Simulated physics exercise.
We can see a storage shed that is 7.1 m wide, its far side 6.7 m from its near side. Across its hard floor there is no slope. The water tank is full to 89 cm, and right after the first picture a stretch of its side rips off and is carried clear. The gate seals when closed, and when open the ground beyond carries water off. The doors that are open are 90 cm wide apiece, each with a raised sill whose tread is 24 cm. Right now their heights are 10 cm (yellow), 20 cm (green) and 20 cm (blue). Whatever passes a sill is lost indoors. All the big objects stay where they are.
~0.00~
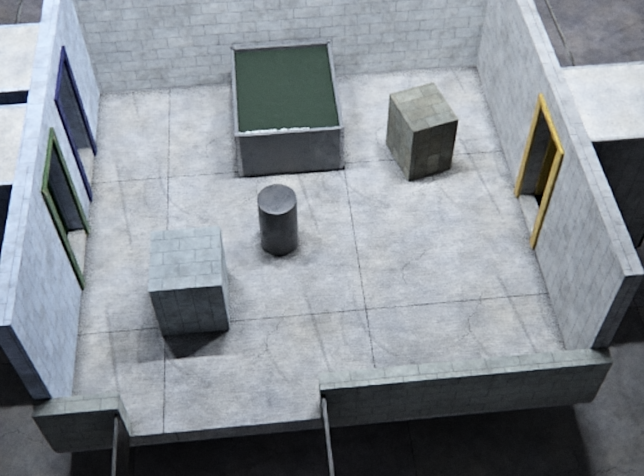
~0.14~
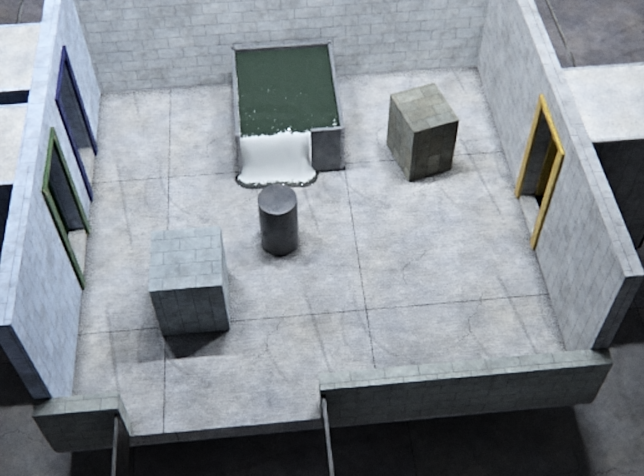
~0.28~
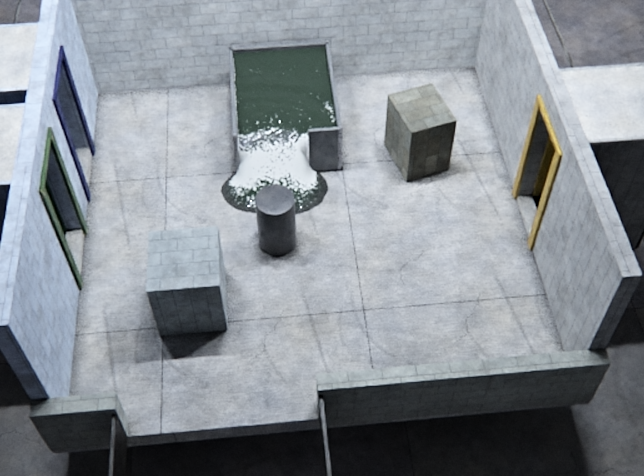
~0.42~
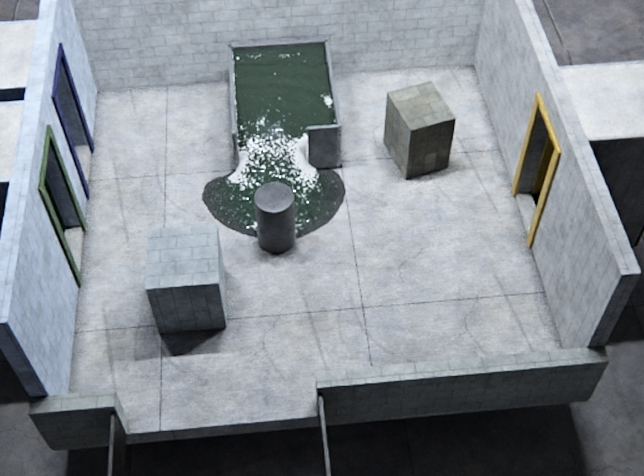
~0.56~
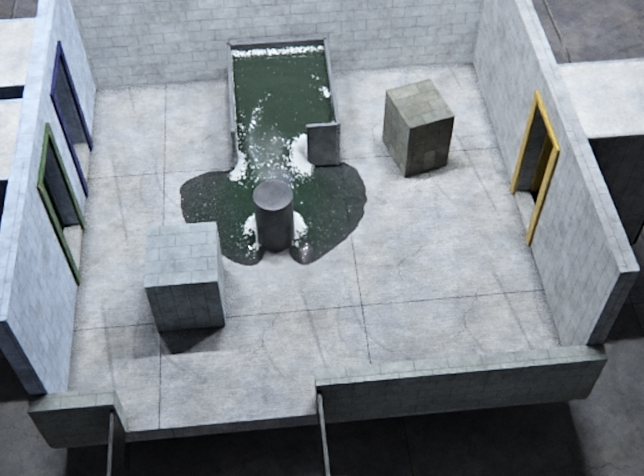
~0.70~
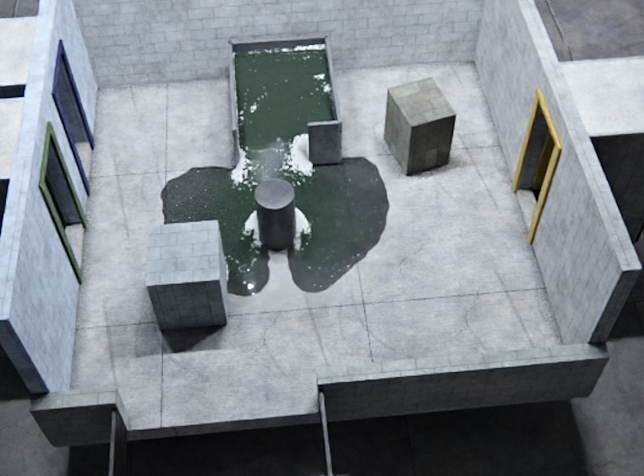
Dark green water fills a grey tank against the back wall of a pale, roofless concrete room, seen from high above by a nearly still camera. A dark cylinder stands in front of it, with a grey block at lower left, another right of the tank, blue and green doorways left and a yellow one right. The tank's front opens and water pours out foaming, splits around the cylinder and spreads across the floor.
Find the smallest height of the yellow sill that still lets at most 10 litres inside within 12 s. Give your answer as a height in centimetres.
The smallest height is roughly 7 cm.
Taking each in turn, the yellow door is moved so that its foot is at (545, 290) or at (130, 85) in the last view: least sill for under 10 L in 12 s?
About 14.0 cm for the first and 8.5 cm for the second.
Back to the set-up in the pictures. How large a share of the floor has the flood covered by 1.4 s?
Some 30 per cent of it.
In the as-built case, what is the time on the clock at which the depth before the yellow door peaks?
Peak time: About 5.5 s.
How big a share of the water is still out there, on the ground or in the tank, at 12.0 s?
Around 74 percent is still there.
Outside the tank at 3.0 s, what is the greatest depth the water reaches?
It gets to close to 31 centimetres there.
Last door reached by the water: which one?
Last: Yellow.
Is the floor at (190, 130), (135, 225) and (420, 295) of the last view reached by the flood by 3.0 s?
Spot one bone dry, spot two awash, spot three awash.
After 1.4 s water covers 30 % of the floor, deepest (55 cm) near (275, 218); it has not reached the yellow door.
After 3.0 s water covers 60 % of the floor, deepest (31 cm) near (568, 373); 7 cm at the yellow door, 0 litres in over its 10 cm sill.
After 12.0 s water covers 100 % of the floor, deepest (9 cm) near (400, 175); 7 cm at the yellow door, 1 litre in over its 10 cm sill.
At the yellow door as built, the water arrived by 2.8 s and peaked near 9 cm at 5.6 s.
Run again over the same 12 s with other heights there, 20 litres in over 6 cm, 3 litres over 8.5 cm. The limit of 10 litres is kept from about 7 cm up.
